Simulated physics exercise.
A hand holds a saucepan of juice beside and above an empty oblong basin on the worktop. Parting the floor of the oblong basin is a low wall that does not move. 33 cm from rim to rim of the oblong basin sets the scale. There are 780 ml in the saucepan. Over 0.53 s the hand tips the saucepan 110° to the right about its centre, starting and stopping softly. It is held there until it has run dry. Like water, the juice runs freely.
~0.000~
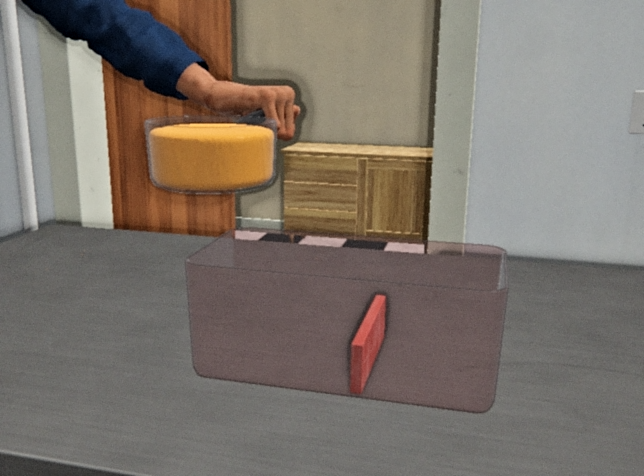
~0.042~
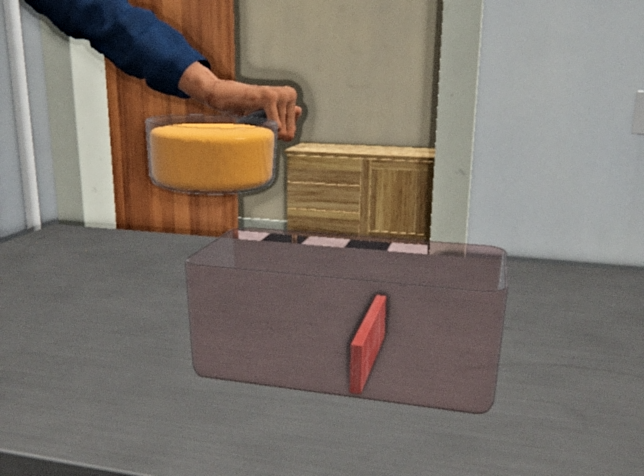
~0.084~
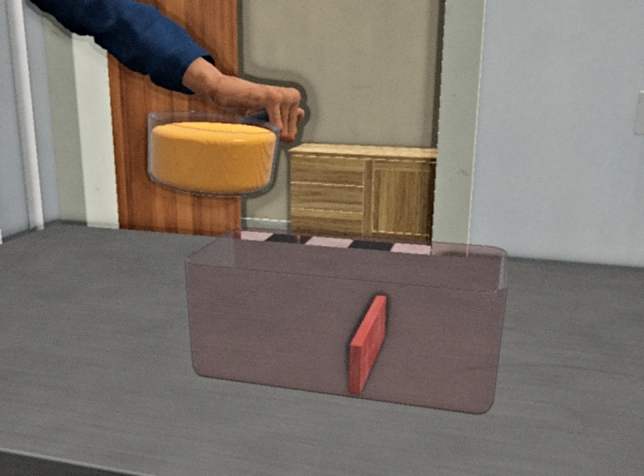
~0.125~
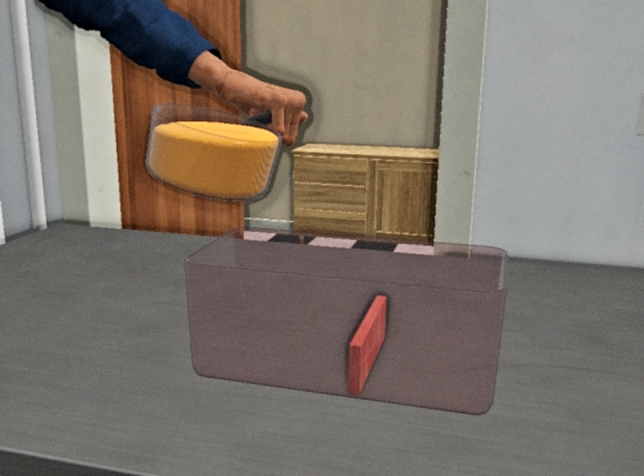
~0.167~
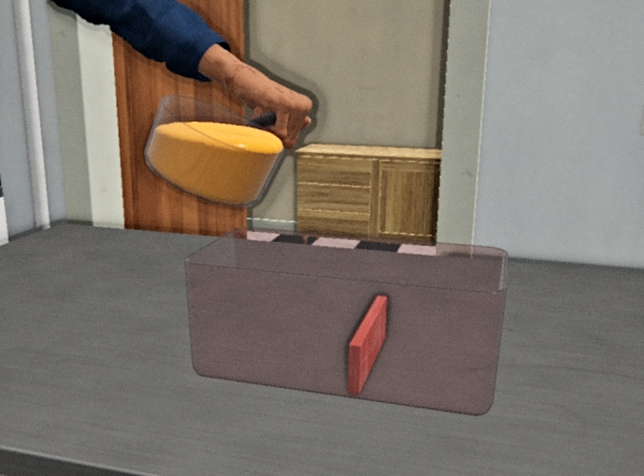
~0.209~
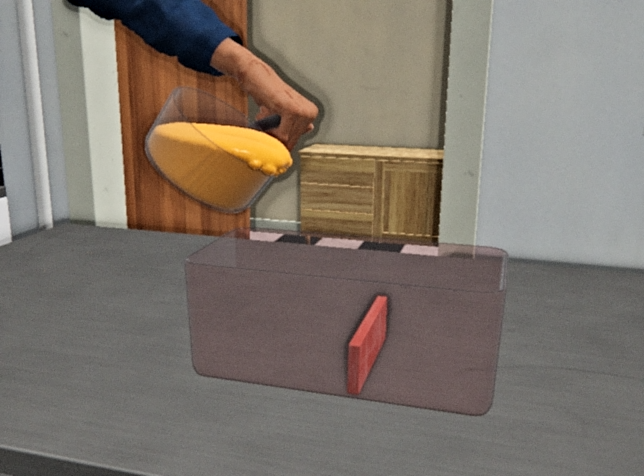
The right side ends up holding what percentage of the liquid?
About 11 in every hundred parts.
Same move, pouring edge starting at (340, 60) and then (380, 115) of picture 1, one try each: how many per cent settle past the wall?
Try 1: Approx. 60 %; try 2: Approx. 80 %.
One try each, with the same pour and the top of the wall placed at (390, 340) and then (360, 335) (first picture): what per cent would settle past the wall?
Try 1: 20 %; try 2: 25 %.
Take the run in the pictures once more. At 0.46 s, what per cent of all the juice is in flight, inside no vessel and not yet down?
At that moment, about 28 percent.
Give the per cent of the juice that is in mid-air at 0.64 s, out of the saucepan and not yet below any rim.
Around 12 percent of it is airborne.
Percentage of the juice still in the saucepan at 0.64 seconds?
About 2 % is still there.
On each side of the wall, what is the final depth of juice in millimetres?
24 mm left, 4 mm right.
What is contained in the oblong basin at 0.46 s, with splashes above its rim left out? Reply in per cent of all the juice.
At that time the basin holds about 56 per cent of the liquid.
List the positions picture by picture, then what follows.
Tilt 0°; pouring edge (272, 125); surface from (159, 129) to (272, 133); the oblong basin's rim runs from (211, 245) to (506, 269); the wall's top is at (370, 319), in the first frame.
Tilt 2°; pouring edge (273, 127); surface from (160, 128) to (273, 134), in the second frame.
Tilt 7°; pouring edge (275, 133); surface from (161, 126) to (274, 136), in the third frame.
Tilt 15°; pouring edge (277, 143); surface from (164, 125) to (277, 139), in the fourth frame.
Tilt 25°; pouring edge (278, 156); surface from (164, 126) to (280, 148); 2 per cent is over the edge, in the fifth frame.
Tilt 37°; pouring edge (276, 170); surface from (162, 126) to (264, 151); 8 per cent is over the edge, in the sixth frame.
Then, 0.46 s in, the tilt is 105° and 15 per cent is still to pour, 56 is left of the wall and 0 right of it.
Then, 0.64 s in, the tilt is 110° and 2 per cent is still to pour, 82 is left of the wall and 2 right of it.
Then, 0.82 s in, the tilt is 110° and 0 per cent is still to pour, 86 is left of the wall and 9 right of it.
Then, 1.03 s in, the tilt is 110° and 0 per cent is still to pour, 85 is left of the wall and 10 right of it.
Finally, 85 per cent lies left of the wall, 11 right of it and 4 outside.
